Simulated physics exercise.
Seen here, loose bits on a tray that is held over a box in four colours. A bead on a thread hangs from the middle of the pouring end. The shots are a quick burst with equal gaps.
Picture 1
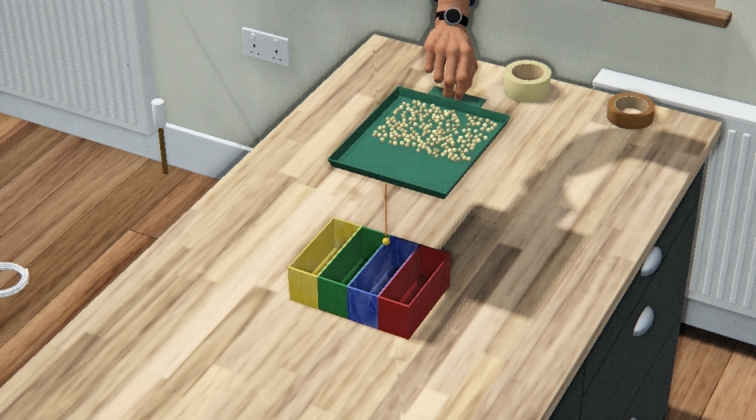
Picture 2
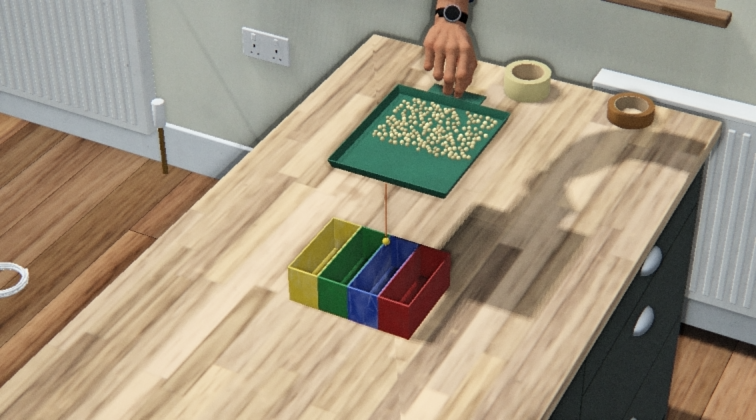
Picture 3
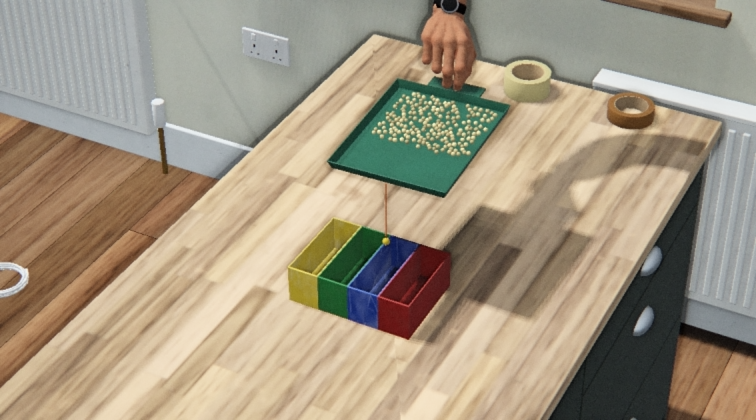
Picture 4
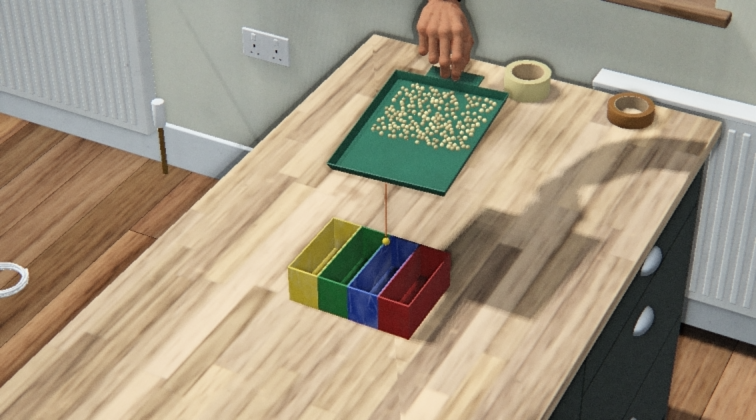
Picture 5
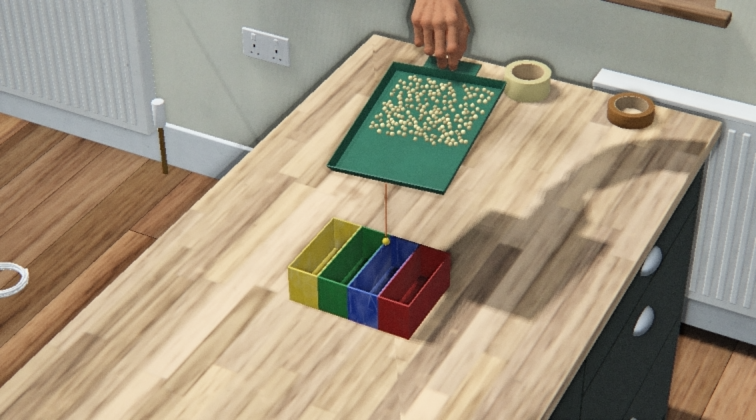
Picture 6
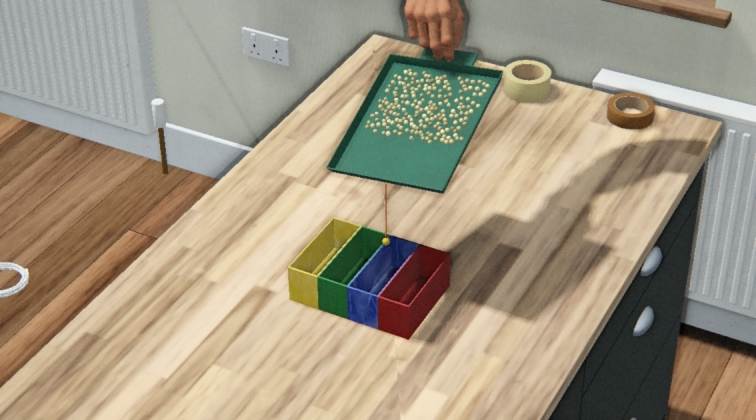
The clip opens on a hand holding a green tray of small pale beans nearly level above a yellow, green, blue and red box on a wooden worktop. The hand gradually raises the far end, tilting the tray towards its near left corner, and the beans begin to shift.
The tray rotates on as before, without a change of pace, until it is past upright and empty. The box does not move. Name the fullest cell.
The yellow one ends fullest.
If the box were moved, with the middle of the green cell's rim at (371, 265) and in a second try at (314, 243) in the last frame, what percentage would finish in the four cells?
Roughly 40 per cent, and 100 per cent.
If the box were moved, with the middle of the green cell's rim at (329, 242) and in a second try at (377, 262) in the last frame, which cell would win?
At the first place the green cell, at the second the yellow cell.
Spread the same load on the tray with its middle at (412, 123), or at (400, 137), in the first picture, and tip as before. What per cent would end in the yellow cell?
In turn 70 and 70 in a hundred.
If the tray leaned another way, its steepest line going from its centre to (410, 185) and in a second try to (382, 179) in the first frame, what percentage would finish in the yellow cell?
First some 0, then 30 per cent.
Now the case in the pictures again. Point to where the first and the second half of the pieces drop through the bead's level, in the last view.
At about (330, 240), then at (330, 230).
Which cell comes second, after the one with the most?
Second comes the cell in green.
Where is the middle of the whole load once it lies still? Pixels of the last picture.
Close to (324, 278).
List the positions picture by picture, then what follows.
Corners of the pouring end (332, 158) and (444, 191), level; middle of the load (429, 132), soya beans; bead on its thread (386, 241); yellow cell (303, 285); green cell (333, 295); blue cell (363, 305); red cell (394, 315), in the first picture.
Corners of the pouring end (331, 159) and (444, 191), level; middle of the load (429, 130), in the second picture.
Corners of the pouring end (331, 160) and (444, 190), tipped barely, lowest at the left corner; middle of the load (429, 126), in the third picture.
Corners of the pouring end (331, 162) and (443, 189), tipped a little, lowest at the left corner; middle of the load (428, 119), in the fourth picture.
Corners of the pouring end (330, 164) and (442, 188), tipped clearly, lowest at the left corner; middle of the load (426, 114), in the fifth picture.
Corners of the pouring end (330, 166) and (441, 187), tipped clearly, lowest at the left corner; middle of the load (422, 110), almost all on the move; yellow cell (303, 285); green cell (333, 295); blue cell (363, 305); red cell (394, 315), in the sixth picture.
Just after the last frame, tray tipped steeply; roughly a third on the tray; roughly a quarter in the yellow cell; about a tenth in the green cell; just a few in the blue cell; roughly a third falling or outside the box.
A moment on, tray tipped past a quarter turn; just a few on the tray; roughly two thirds in the yellow cell; roughly a quarter in the green cell; just a few in the blue cell; about a tenth falling or outside the box.
Further on, tray tipped past a quarter turn; the larger part in the yellow cell; roughly a quarter in the green cell; just a few in the blue cell; about a tenth falling or outside the box.
When it is over, tray tipped past a quarter turn; the larger part in the yellow cell; roughly a quarter in the green cell; just a few in the blue cell; not one in the red cell; about a tenth outside the box.
